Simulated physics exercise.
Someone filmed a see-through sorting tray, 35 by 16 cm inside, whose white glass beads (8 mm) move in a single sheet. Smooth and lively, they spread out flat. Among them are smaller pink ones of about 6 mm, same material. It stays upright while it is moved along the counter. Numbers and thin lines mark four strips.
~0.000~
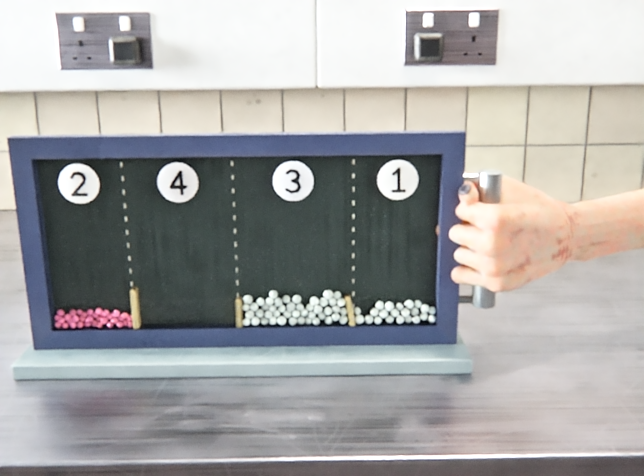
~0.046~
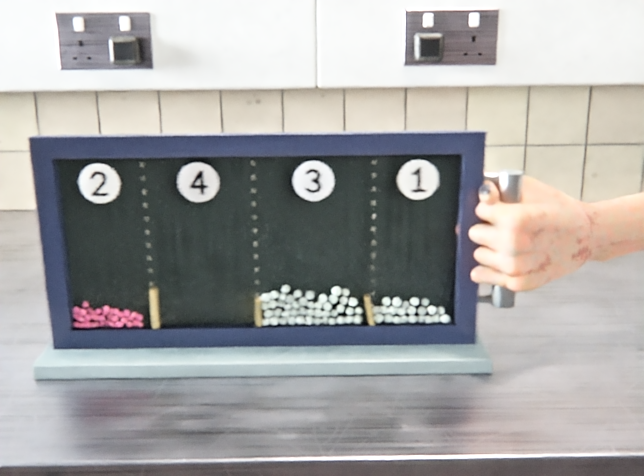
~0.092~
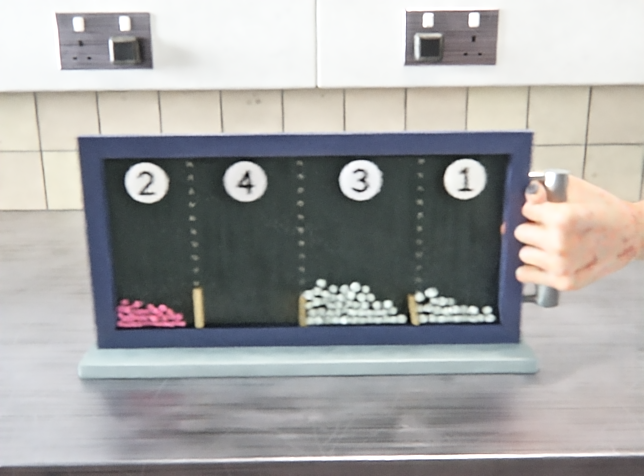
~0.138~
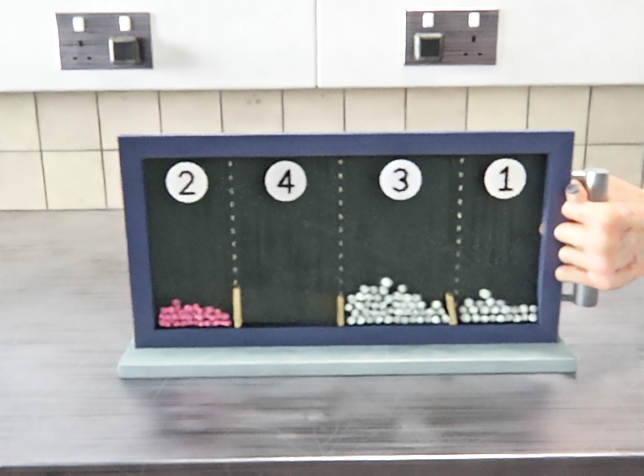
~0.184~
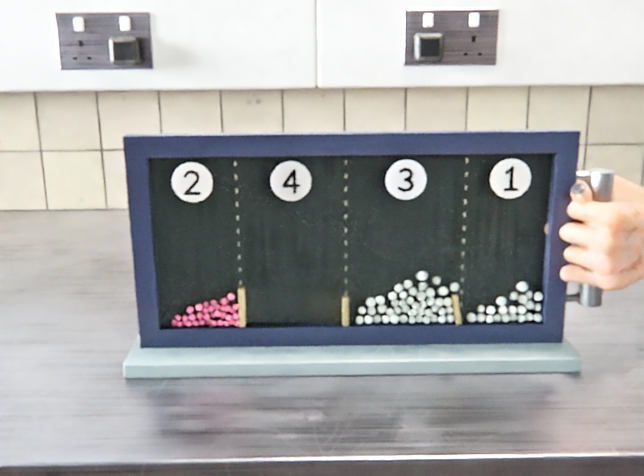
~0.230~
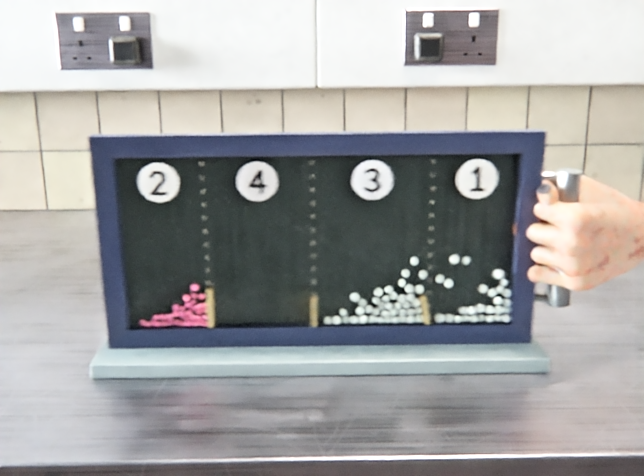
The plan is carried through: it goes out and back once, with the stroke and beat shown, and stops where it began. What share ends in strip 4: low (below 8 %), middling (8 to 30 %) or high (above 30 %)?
Strip 4: Low.
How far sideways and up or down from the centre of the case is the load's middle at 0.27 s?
About 2 cm right and 6 cm below.
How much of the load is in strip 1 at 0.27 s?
About 30 per cent.
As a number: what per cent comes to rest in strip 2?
Some 35 per cent.
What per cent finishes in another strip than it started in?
Roughly 10 per cent.
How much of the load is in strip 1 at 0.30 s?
Roughly 30 per cent.
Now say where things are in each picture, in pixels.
In the first picture, at its start; about 100 beads; beads' middle (248, 314); highest (274, 295); no. 1 (398, 180), no. 2 (79, 184), no. 3 (293, 181), no. 4 (178, 183).
In the second picture, 2 cm to the right; beads' middle (261, 312); highest (286, 289).
In the third picture, 6 cm to the right; beads' middle (302, 311); highest (321, 283); wall ends (411, 297), (303, 299), (198, 290).
In the fourth picture, 9 cm to the right; beads' middle (346, 311); highest (386, 283).
In the fifth picture, 10 cm to the right; beads' middle (364, 309); highest (422, 276).
In the sixth picture, 7 cm to the right; beads' middle (342, 307); highest (455, 259); no. 1 (477, 179), no. 2 (159, 183), no. 3 (373, 180), no. 4 (257, 182).
After 0.27 s, it is 3 cm to the right; the beads' middle is 2 cm right of and 6 cm below the centre; no. 1, 30 %, no. 2, 35 %, no. 3, 35 %.
After 0.30 s, it is 1 cm to the right; the beads' middle is 2 cm right of and 6 cm below the centre; no. 1, 30 %, no. 2, 35 %, no. 3, 35 %.
After 0.33 s, it is at its start; the beads' middle is 1 cm right of and 6 cm below the centre; no. 1, 30 %, no. 2, 35 %, no. 3, 35 %.
Settled by 1.6 s, it is at its start; no. 1, 30 %, no. 2, 35 %, no. 3, 35 %, no. 4, 5 %.
